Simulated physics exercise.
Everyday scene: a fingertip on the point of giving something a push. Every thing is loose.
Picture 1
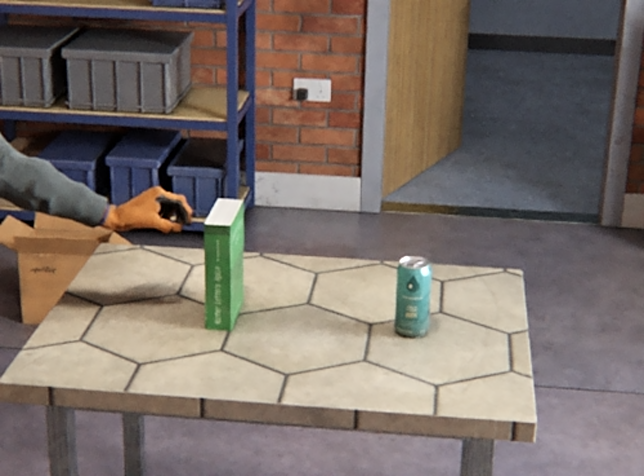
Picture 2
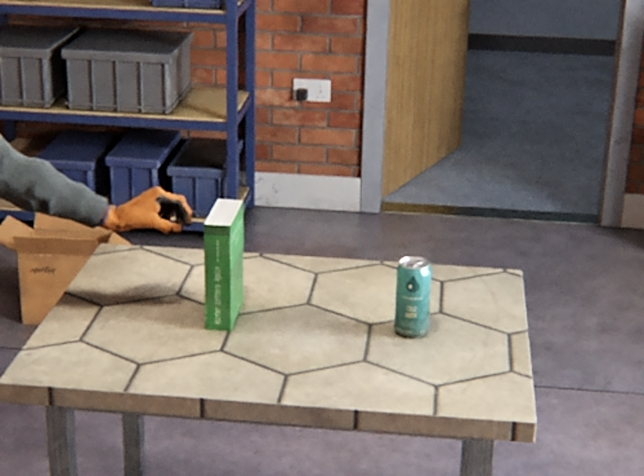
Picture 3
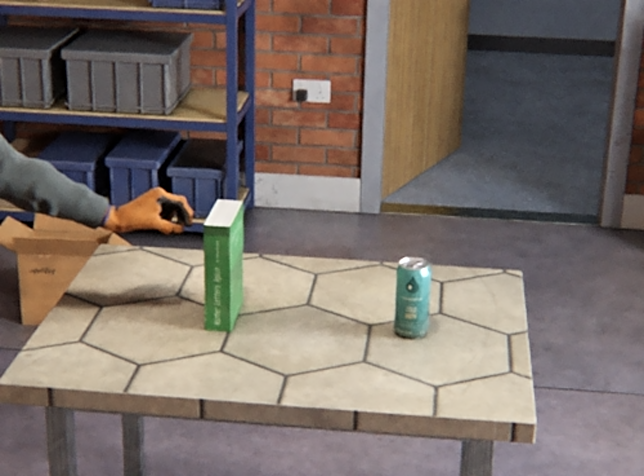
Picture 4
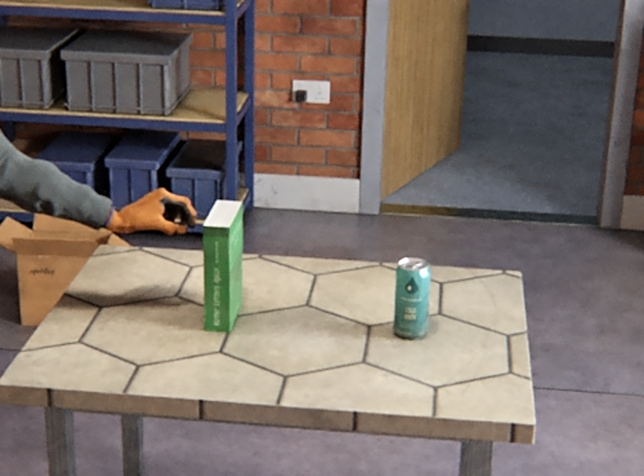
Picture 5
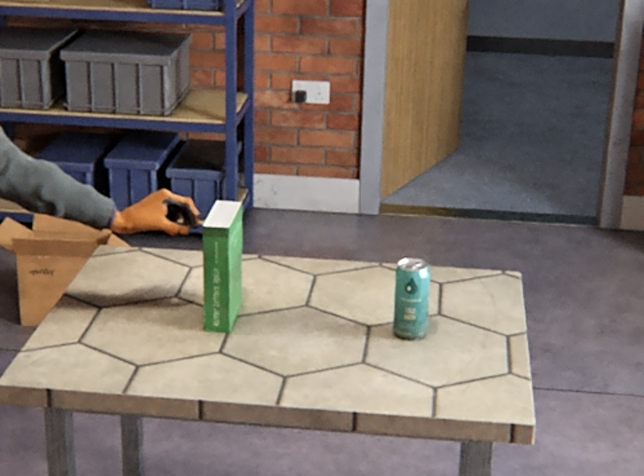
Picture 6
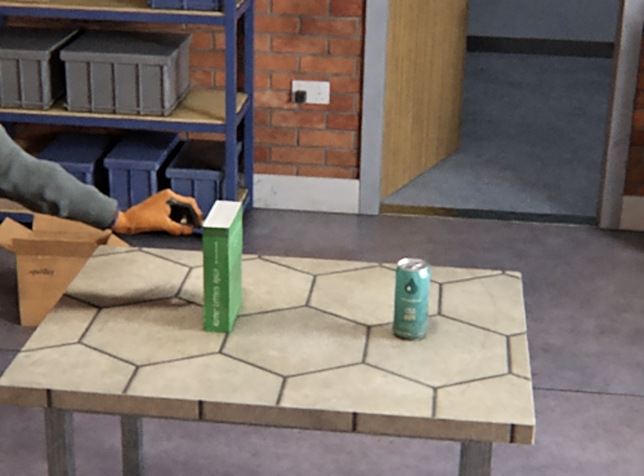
A gloved hand stays almost still beside an upright green book on a tiled table.
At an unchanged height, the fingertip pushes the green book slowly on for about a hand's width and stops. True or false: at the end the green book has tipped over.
True.
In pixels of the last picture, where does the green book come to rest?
In the last picture, near pixel (298, 311).
Then, 0.90 s past the last view, green book rocked 30° from its first pose near (252, 269).
Then, 1.10 s past the last view, green book on its side near (295, 313).
Finally, down or leaning hard on the table, green book. Final places as the last picture's camera would see them, green book near (298, 311).
